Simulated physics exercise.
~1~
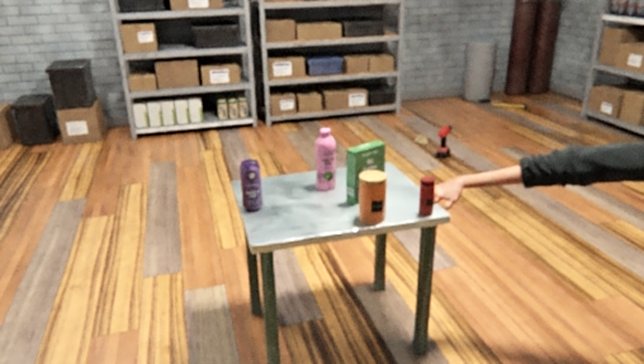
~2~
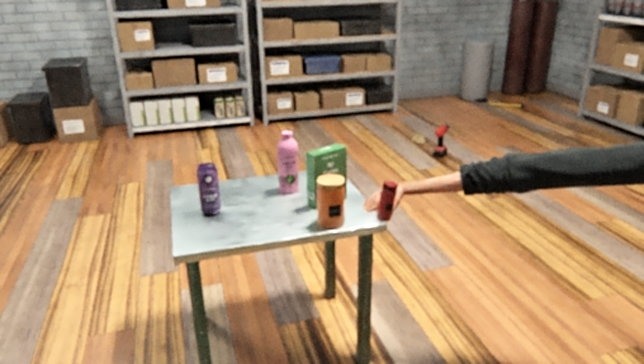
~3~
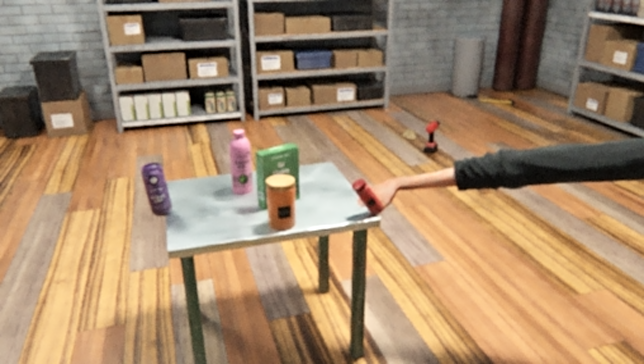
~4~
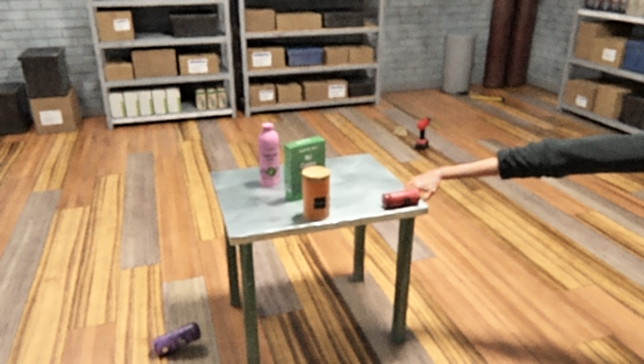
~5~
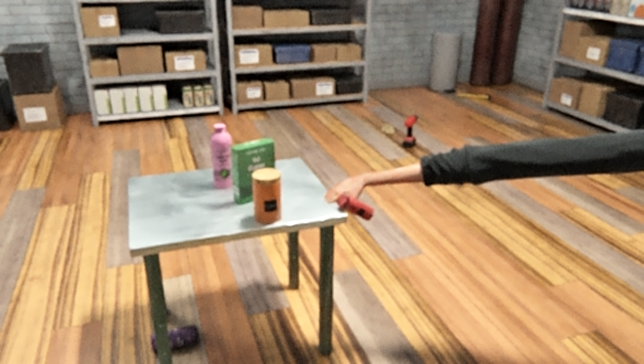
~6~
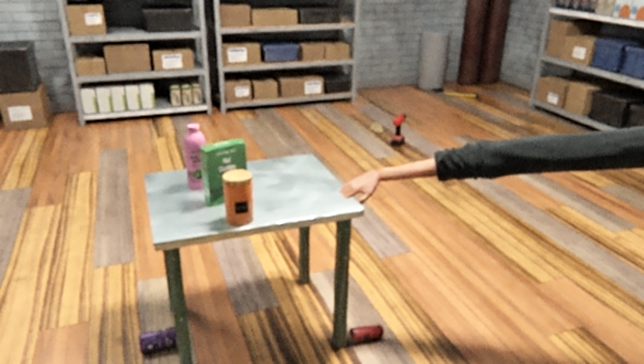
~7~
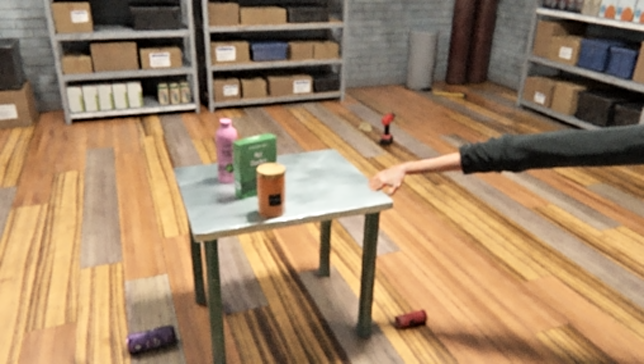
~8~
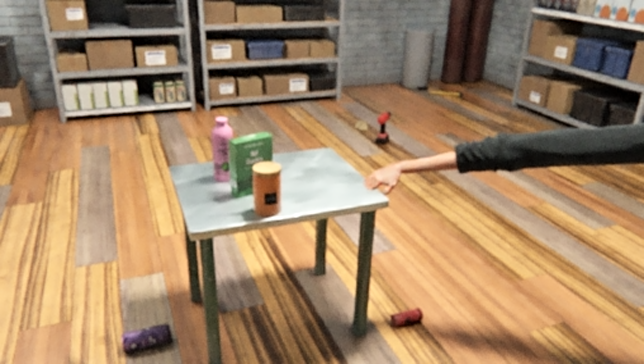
Side table jerking back and forth beside an outstretched arm, purple can then red shaker falling to the floor, three items staying upright.
